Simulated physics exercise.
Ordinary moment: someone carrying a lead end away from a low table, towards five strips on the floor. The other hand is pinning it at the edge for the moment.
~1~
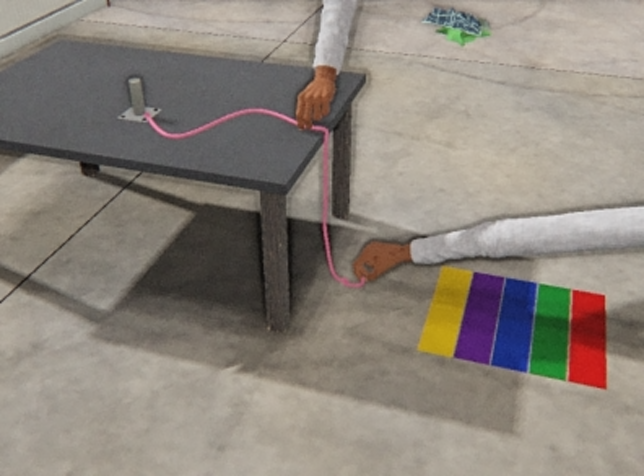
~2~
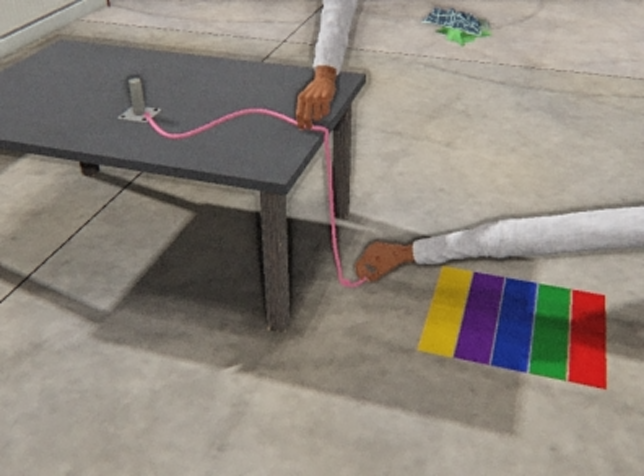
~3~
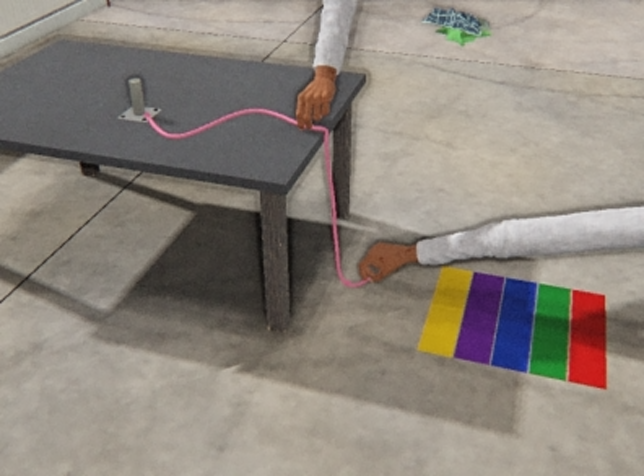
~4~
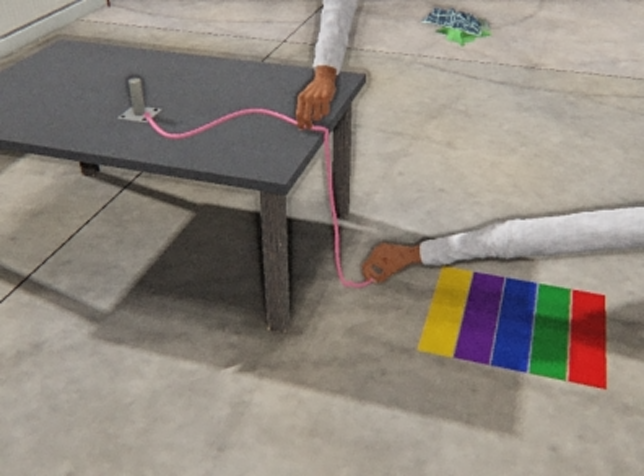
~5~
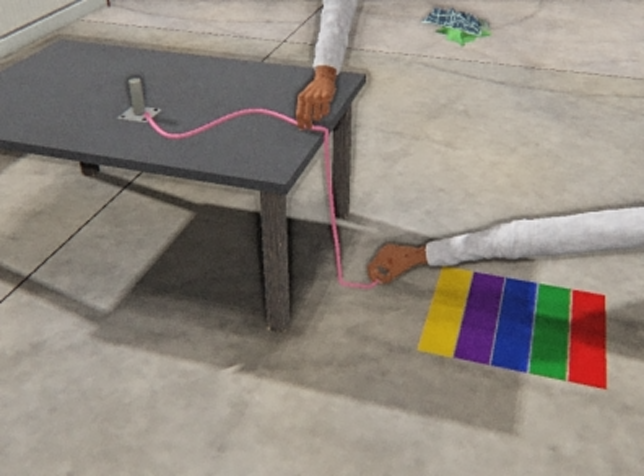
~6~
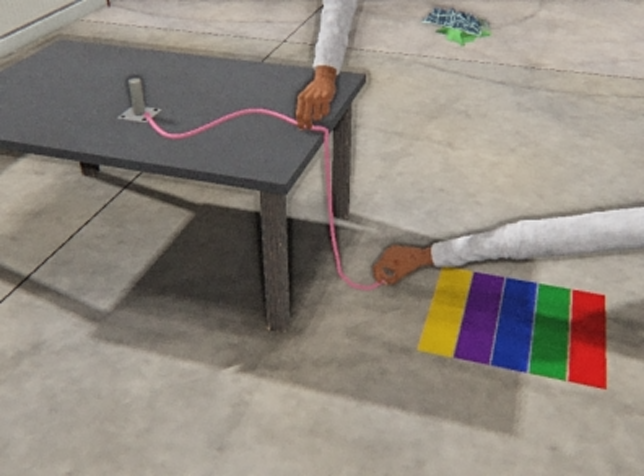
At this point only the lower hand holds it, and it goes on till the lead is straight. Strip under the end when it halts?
Green strip.
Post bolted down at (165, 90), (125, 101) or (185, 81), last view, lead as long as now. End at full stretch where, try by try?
Respectively (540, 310), (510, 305) and (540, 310).
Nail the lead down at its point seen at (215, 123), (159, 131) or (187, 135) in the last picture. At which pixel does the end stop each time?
It ends up near (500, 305) the first time, (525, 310) the second and (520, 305) the third.
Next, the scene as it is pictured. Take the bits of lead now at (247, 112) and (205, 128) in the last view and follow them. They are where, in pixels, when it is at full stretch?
First point (293, 129), second point (240, 124).
Early on, end near (492, 302); over purple.
Midway, end near (528, 308); over blue.
At the end of the slack, end near (550, 312); over green. It halts on the green strip.
